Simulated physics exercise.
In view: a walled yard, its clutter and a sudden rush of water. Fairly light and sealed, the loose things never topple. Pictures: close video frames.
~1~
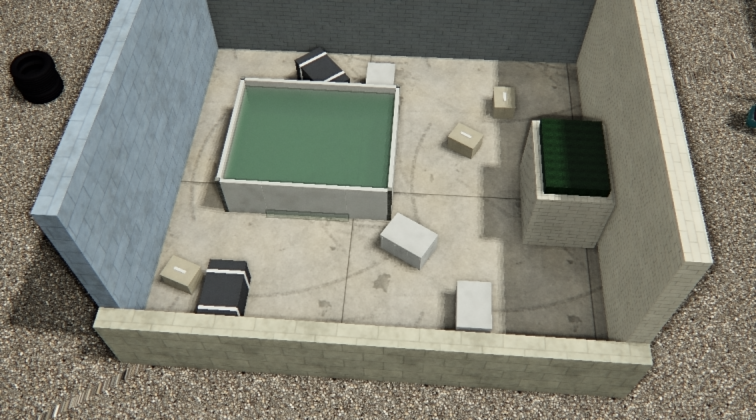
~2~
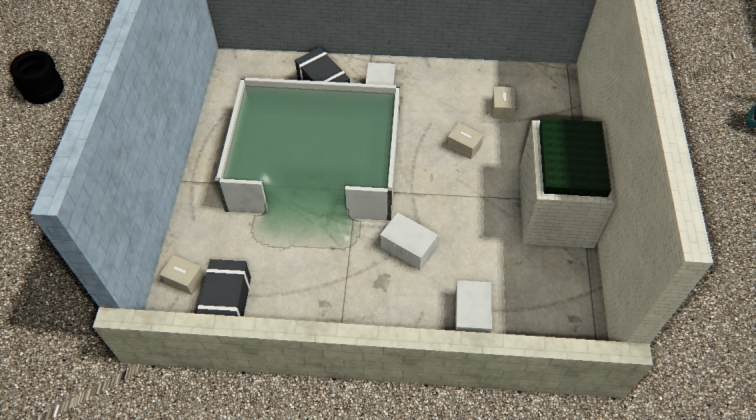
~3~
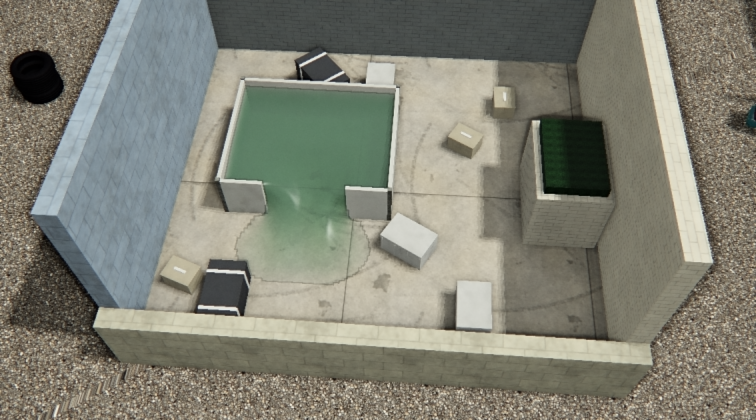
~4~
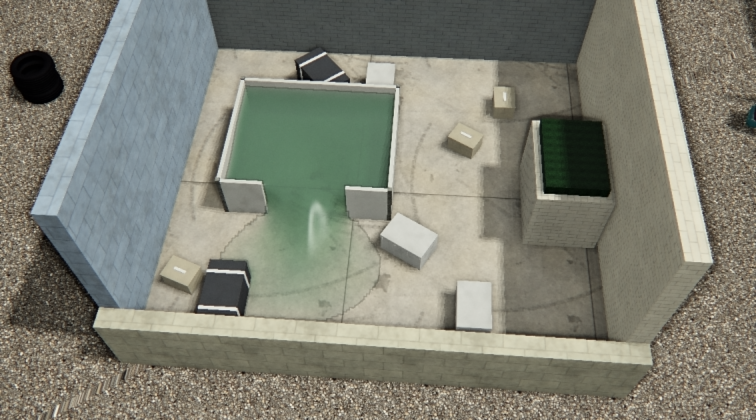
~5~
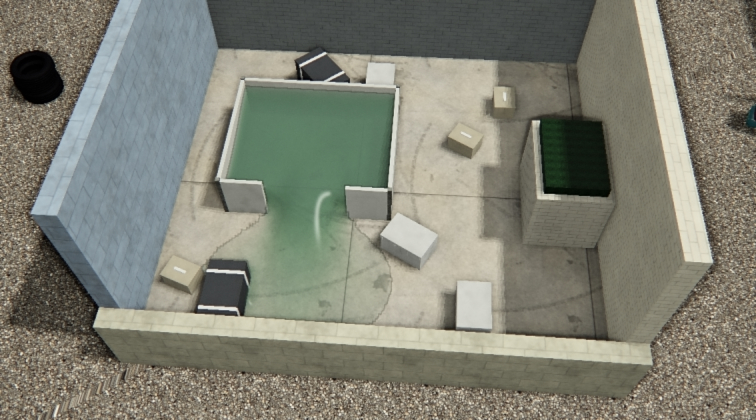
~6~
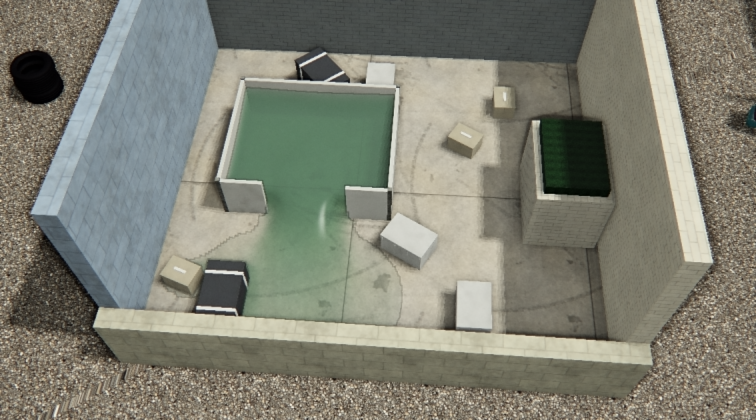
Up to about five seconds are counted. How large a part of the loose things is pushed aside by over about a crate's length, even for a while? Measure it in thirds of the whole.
A third to two thirds.
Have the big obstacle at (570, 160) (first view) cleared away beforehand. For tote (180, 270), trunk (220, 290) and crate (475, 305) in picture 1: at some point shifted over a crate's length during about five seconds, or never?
Item one went the distance, item two went the distance, item three went the distance.
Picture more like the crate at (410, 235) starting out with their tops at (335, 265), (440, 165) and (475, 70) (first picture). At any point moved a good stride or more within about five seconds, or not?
Shoved clear, stays put, stays put.
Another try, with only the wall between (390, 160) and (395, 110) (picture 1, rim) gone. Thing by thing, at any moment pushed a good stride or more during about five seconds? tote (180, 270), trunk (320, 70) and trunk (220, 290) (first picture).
As listed: No, shifted that much, not that far.
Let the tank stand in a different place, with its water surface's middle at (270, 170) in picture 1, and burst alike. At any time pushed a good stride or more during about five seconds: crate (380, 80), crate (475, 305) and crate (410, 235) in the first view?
First never went far, then displaced far, then displaced far.
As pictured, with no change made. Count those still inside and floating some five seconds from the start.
Counted: 3.
A moment on, 0 of 8 are well off their spots; 0 afloat.
Next, 3 of 8 are well off their spots; 2 afloat.
Later, 3 of 8 are well off their spots; 3 afloat.
In the end, 3 of 8 are well off their spots, and 3 have been at some point; 3 afloat.
